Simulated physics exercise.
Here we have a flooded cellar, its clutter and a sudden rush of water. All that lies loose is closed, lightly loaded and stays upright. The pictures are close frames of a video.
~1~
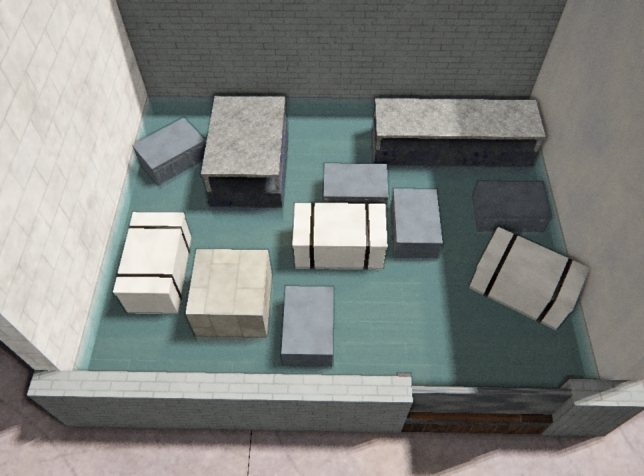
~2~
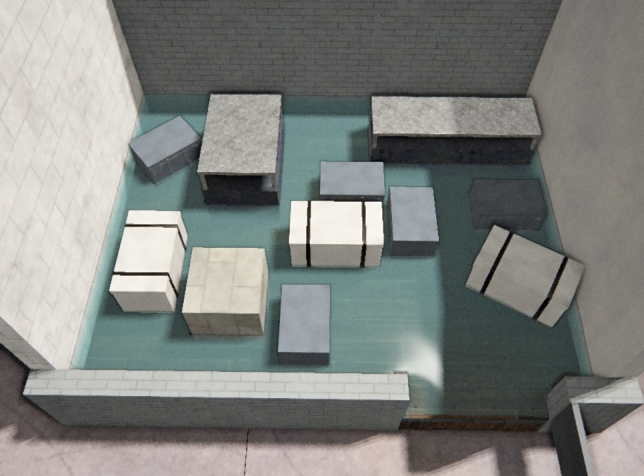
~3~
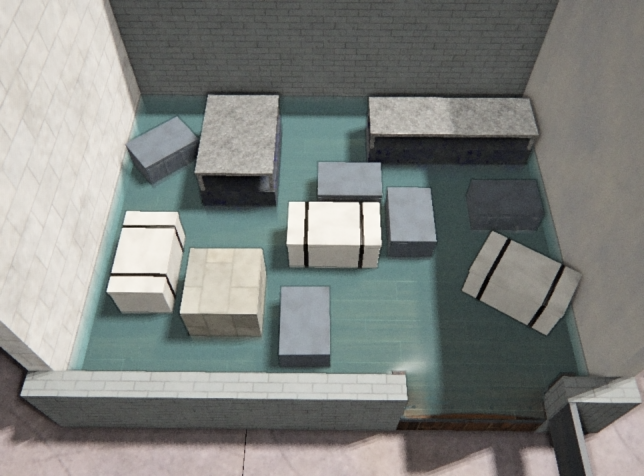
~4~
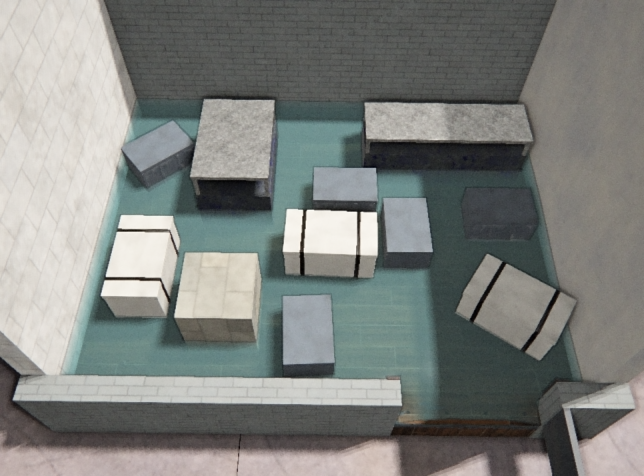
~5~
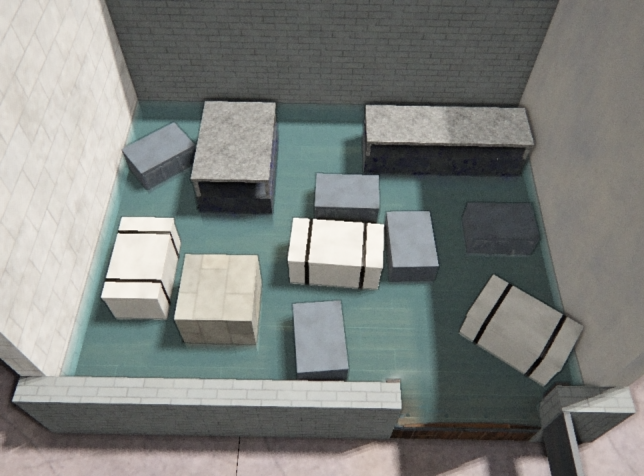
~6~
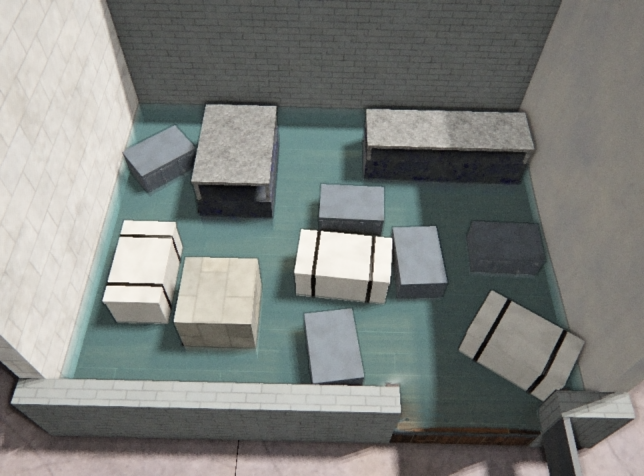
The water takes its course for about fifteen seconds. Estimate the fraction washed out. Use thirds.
It is two thirds or more.
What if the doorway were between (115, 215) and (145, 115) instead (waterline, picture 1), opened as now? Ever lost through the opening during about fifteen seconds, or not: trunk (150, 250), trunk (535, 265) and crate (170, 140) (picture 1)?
One after the other: Washed out, still in, out.
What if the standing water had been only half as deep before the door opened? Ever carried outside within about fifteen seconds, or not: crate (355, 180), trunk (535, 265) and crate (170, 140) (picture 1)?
In that order: Kept in, out, kept in.
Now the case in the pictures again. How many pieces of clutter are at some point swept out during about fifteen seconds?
That makes 6.
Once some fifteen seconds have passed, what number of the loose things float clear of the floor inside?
2 of them.
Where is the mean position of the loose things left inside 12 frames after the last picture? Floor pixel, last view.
Close to (265, 272).
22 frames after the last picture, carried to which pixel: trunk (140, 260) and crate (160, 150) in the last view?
Near (155, 306) and (166, 206).
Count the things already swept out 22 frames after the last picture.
It comes to 6.
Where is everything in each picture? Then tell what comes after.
A trunk at (534, 266), afloat; a crate at (308, 319) floats; 0 of 8 have shifted, in the first frame.
A trunk at (530, 264), afloat; a crate at (305, 317) floats; 0 of 8 have shifted, in the second frame.
A trunk at (526, 271), afloat, close to its start; a crate at (305, 319) floats; 1 of 8 have shifted, in the third frame.
A trunk at (520, 296), afloat, close to its start; a crate at (308, 328), afloat, close to its start; 2 of 8 have shifted, in the fourth frame.
A trunk at (526, 320) floats, a stride from its start; a crate at (320, 335) floats, close to its start; 5 of 8 have shifted, in the fifth frame.
A trunk at (526, 336), afloat, a stride from its start; a crate at (333, 344), afloat, a stride from its start; 6 of 8 have shifted, in the sixth frame.
A moment on, 0 of 8 are out; 8 afloat.
Next, 5 of 8 are out; 3 afloat.
Later, 6 of 8 are out; 2 afloat.
In the end, 6 of 8 are out; 2 afloat.
